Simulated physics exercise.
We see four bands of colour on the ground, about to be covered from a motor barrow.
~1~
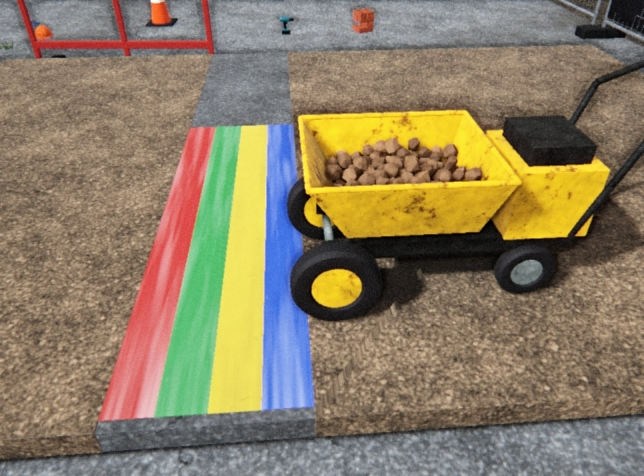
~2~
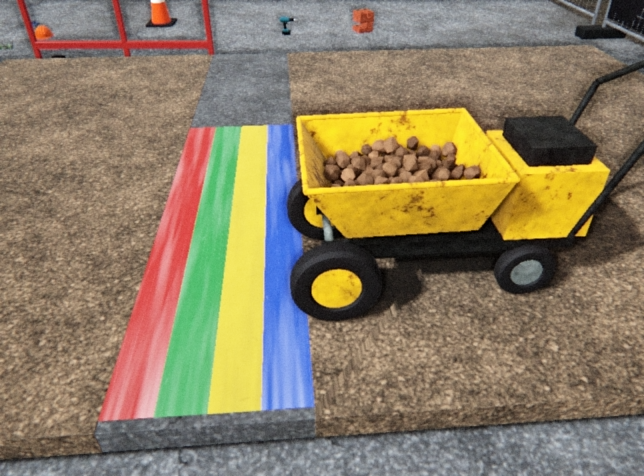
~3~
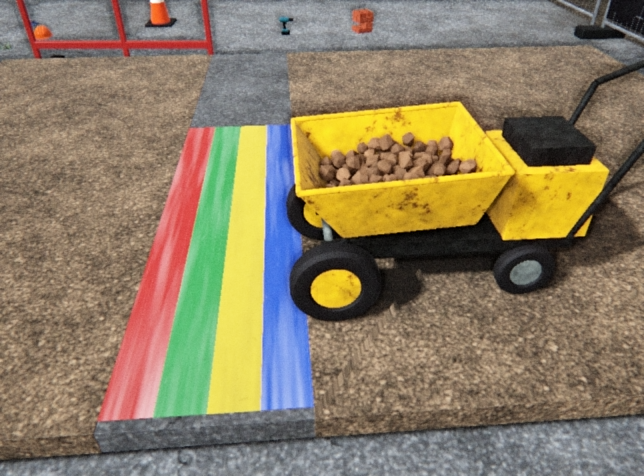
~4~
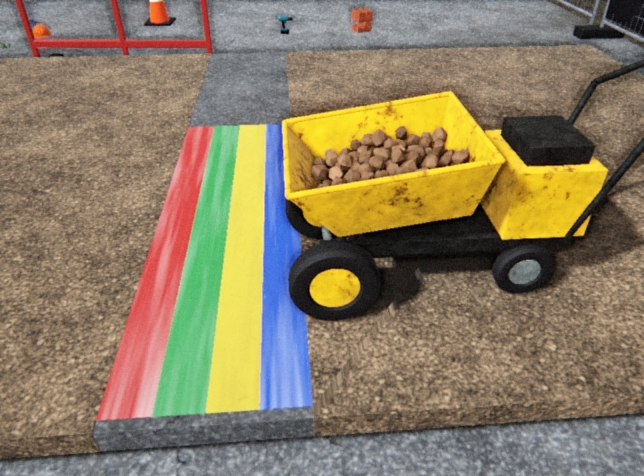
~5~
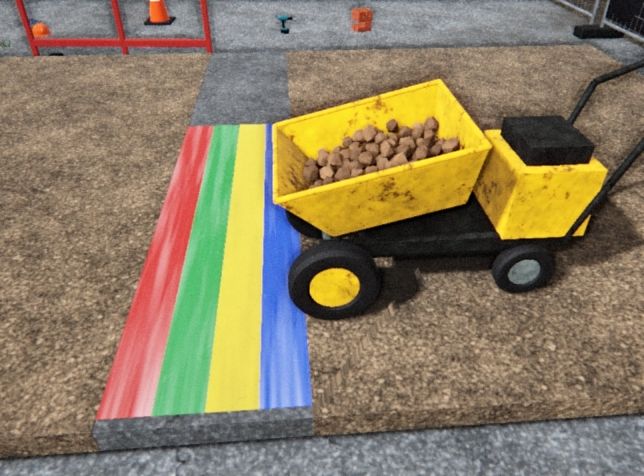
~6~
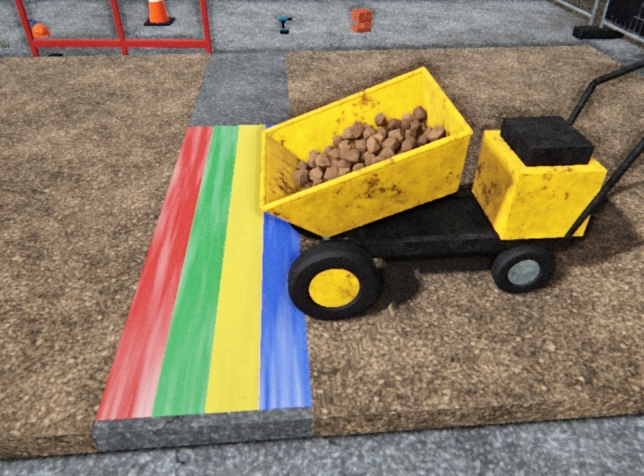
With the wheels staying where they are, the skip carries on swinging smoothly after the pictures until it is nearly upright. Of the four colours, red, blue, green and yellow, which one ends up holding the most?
The green one holds the most.
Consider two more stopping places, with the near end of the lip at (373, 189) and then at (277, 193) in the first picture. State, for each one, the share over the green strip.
From the first spot you get 20 percent, and from the second 30 percent.
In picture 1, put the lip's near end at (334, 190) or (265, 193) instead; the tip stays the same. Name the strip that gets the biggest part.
One by one: The green strip and red.
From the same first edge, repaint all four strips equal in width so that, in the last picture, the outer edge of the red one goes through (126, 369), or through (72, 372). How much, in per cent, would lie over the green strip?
Shares: Near 40 %; near 50 %.
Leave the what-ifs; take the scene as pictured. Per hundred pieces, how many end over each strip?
The blue strip gets close to 0, the yellow strip close to 10, the green strip close to 45 and the red strip close to 30.
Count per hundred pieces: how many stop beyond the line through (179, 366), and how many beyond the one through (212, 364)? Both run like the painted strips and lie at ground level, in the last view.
Estimate: 60 %, then 90 %.
Soon, skip tipped steeply; all in the skip.
A while on, skip tipped right over; most in the skip; about a quarter over the green strip; a stray few over the red strip.
Towards the end, skip tipped right over; a small part in the skip; a stray few over the yellow strip; about half over the green strip; about a quarter over the red strip; a small part off the paint.
Finally, skip tipped right over; none over the blue strip; a small part over the yellow strip; about half over the green strip; about a quarter over the red strip; a small part off the paint.
